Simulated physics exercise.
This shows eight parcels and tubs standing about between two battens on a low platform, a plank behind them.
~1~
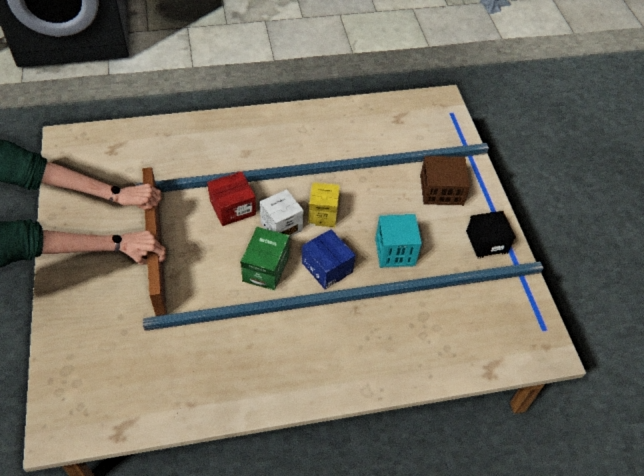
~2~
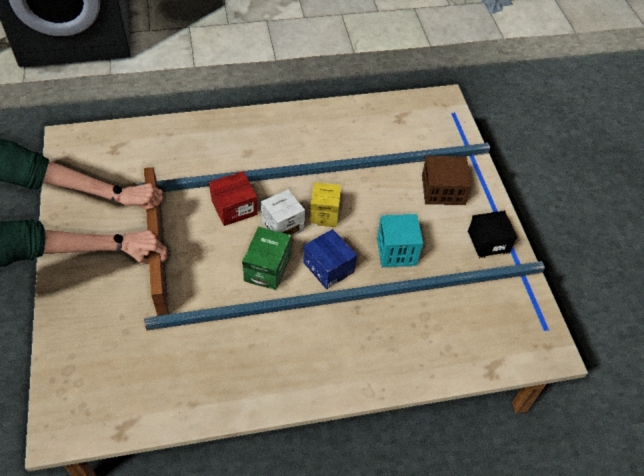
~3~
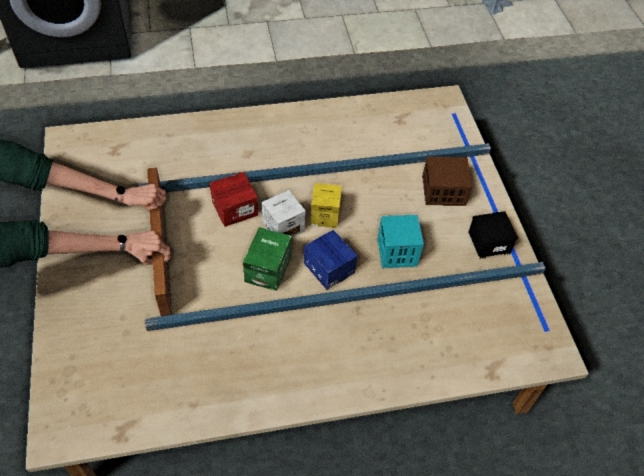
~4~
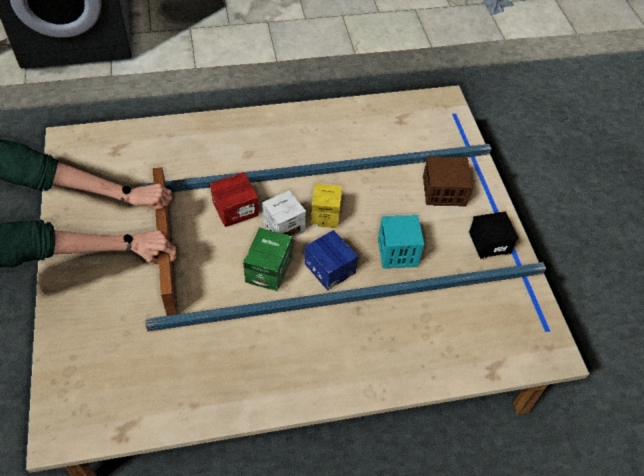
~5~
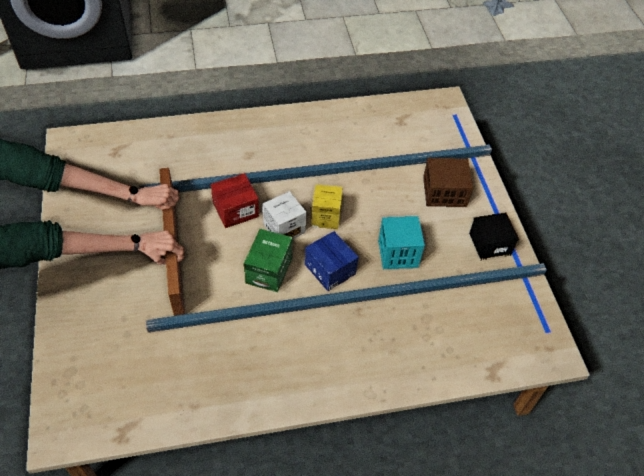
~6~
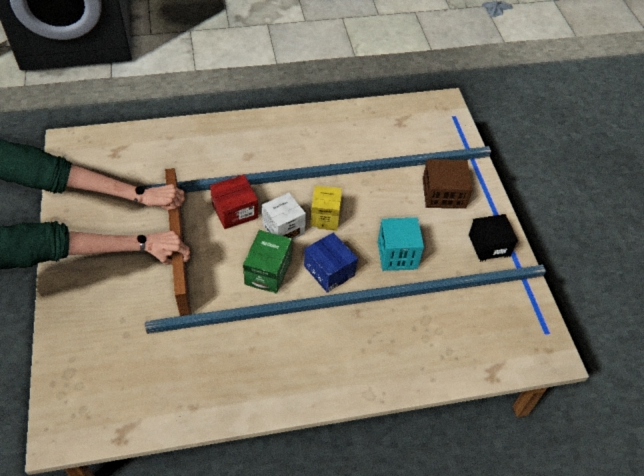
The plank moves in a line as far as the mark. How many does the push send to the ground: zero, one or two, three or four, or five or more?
Here the number that fall off is five or more.
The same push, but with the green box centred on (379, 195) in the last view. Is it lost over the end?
The green box is lost.
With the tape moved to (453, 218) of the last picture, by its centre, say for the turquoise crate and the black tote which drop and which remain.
The turquoise crate comes down, the black tote comes down.
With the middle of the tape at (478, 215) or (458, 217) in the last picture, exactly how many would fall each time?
In that order 5 and 3.
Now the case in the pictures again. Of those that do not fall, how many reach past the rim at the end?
The number is 3.
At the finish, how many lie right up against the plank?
That makes 3.
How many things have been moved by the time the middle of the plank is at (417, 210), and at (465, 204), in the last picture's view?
First 8, then 8.
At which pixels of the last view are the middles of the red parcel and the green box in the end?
The red parcel at (502, 172), the green box at (526, 227).
Early on, none off yet; black tote at rest near (492, 238); brown crate at rest near (447, 184); turquoise crate at rest near (400, 244).
A while later, none off yet; black tote at rest near (492, 238); brown crate at rest near (447, 184); turquoise crate travelled well along near (456, 236).
Further along, one off so far; black tote down on the ground near (541, 282); brown crate travelled about its own width near (492, 169); turquoise crate travelled well along near (533, 226).
Finally, the number that fall off is five or more; lost, blue box, yellow box, turquoise crate, brown crate and black tote.
